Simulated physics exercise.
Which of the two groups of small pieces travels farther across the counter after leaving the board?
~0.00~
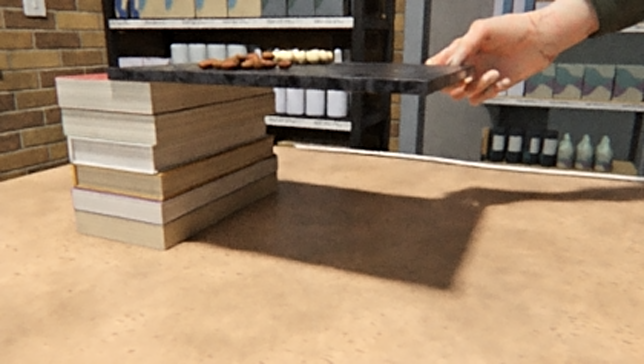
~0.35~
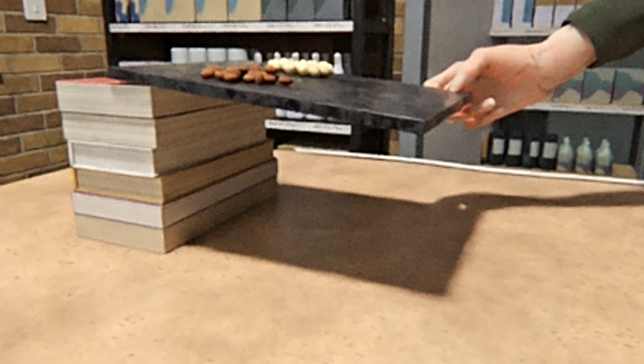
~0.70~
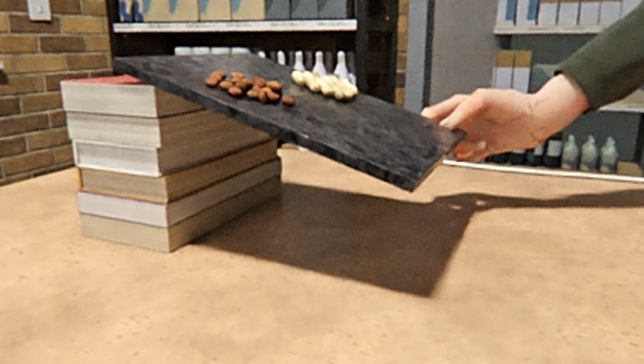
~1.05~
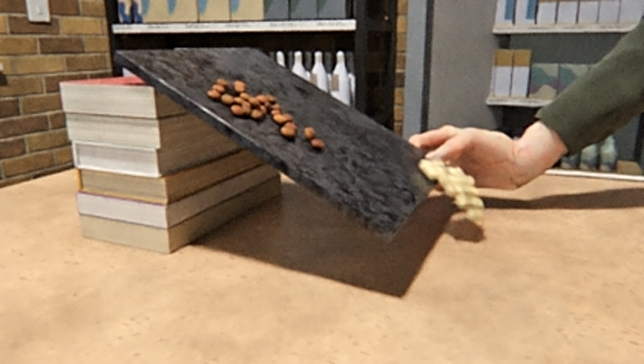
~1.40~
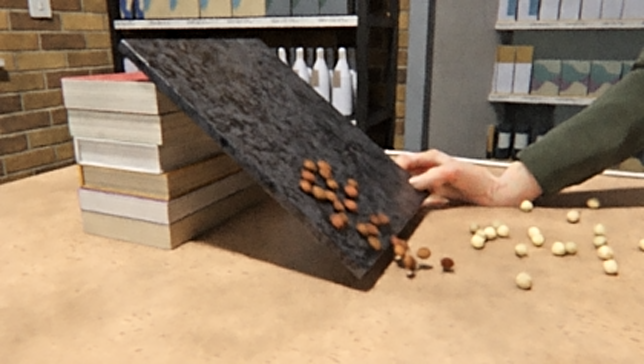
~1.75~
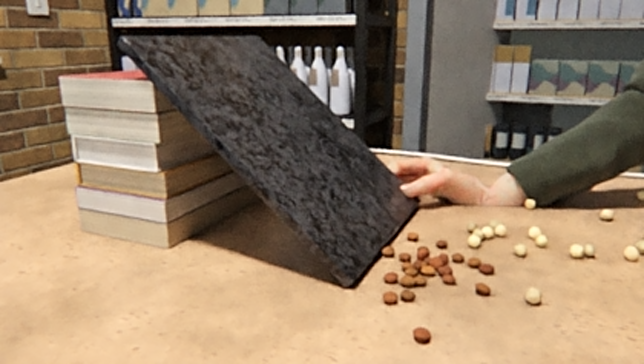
The cream pieces, the group lying toward the back of the board, travel farther, while the brown ones stay closer to its foot.
A dark slate-like board rests its left end on a stack of books on a tan counter, seen from the side in a room with a brick wall and stocked shelves, while a hand in a green sleeve holds its right end. Small brown pieces and cream ones lie on top. The hand lowers its end, and the slope steepens. The cream pieces leave first, spilling past the hand and scattering to the right. The brown ones then slide down and tumble off the low edge. The board ends leaning steeply, with the brown pieces near its foot and the cream ones farther right.
